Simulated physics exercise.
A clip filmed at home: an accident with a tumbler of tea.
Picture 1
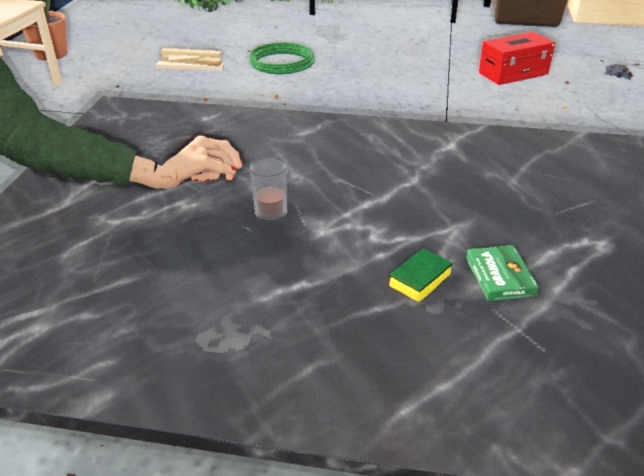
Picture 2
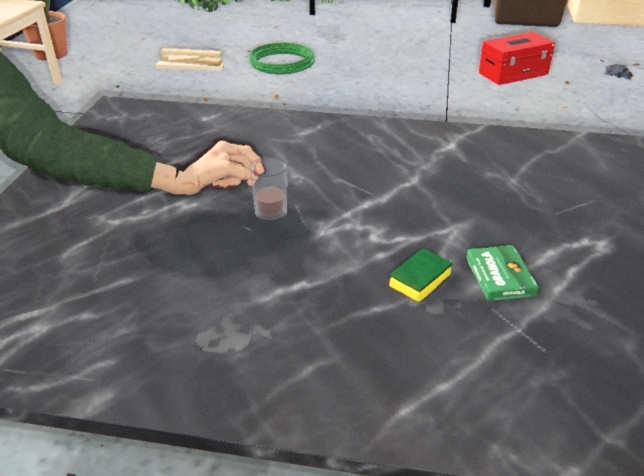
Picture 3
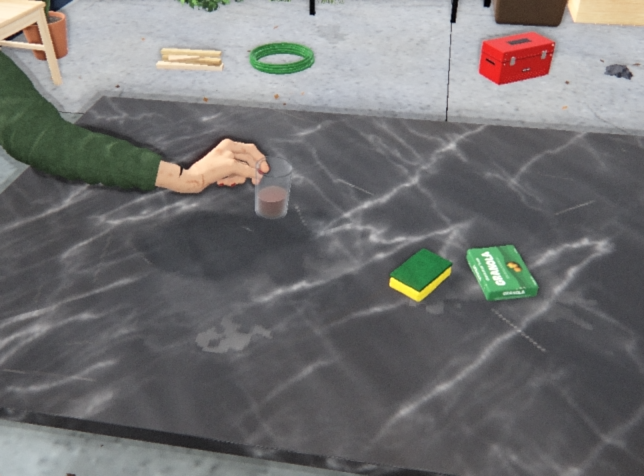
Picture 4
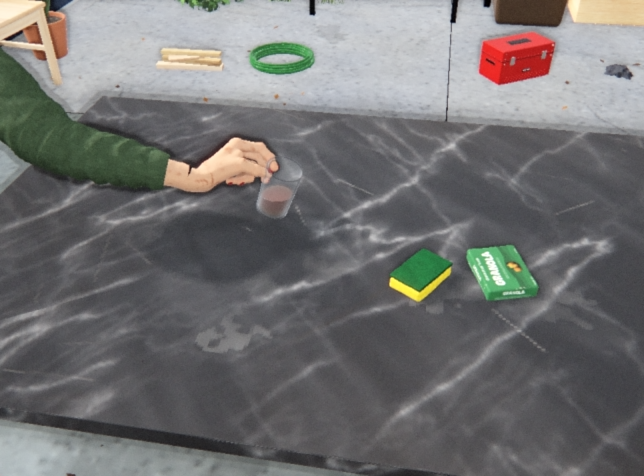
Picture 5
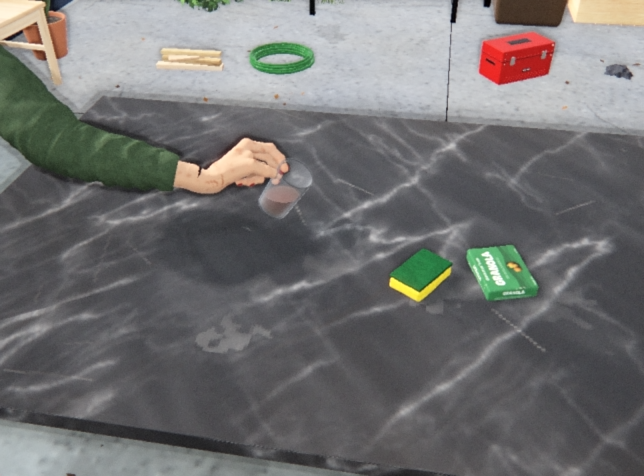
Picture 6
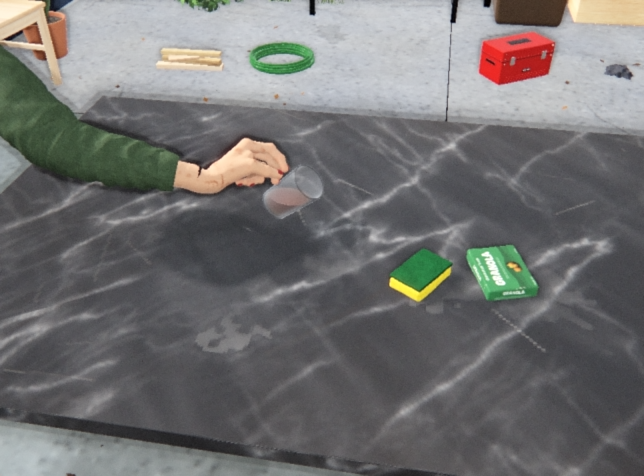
In the video, a hand in a green sleeve reaches in from the left across a dark marbled table and pushes the top of a clear tumbler of brownish liquid, which tilts further and further to the right.
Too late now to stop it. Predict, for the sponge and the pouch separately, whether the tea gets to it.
At the end, the sponge will come through wet; the pouch will come through wet.
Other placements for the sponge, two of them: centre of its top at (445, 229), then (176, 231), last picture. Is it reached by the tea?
Place one: It is overrun; place two: It is left alone.
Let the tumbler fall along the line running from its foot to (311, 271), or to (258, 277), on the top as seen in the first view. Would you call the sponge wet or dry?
Try 1: Gets splashed. Try 2: Stays clear.
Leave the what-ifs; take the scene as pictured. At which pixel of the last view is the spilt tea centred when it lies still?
Roughly (436, 256).
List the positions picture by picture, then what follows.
It stands upright; tumbler (269, 188) about a third full; sponge (422, 268); pouch (502, 267), in the first frame.
Fingers against its side; tumbler about a third full, surface at (270, 194), in the second frame.
Fingers against its side; tumbler (273, 188) about a third full; pouch (502, 267), in the third frame.
Fingers against its side; tumbler about a third full, surface at (277, 193); sponge (422, 268), in the fourth frame.
Fingers against its side; tumbler (285, 189) tipped 30°, in the fifth frame.
It is falling; tumbler (293, 193) tipped 45°; sponge (422, 268); pouch (502, 267), in the sixth frame.
A moment on, the puddle covers about as much as a plate; the sponge is reached; the pouch is reached.
When it is over, the puddle covers about as much as a plate; the sponge is reached; the pouch is reached.
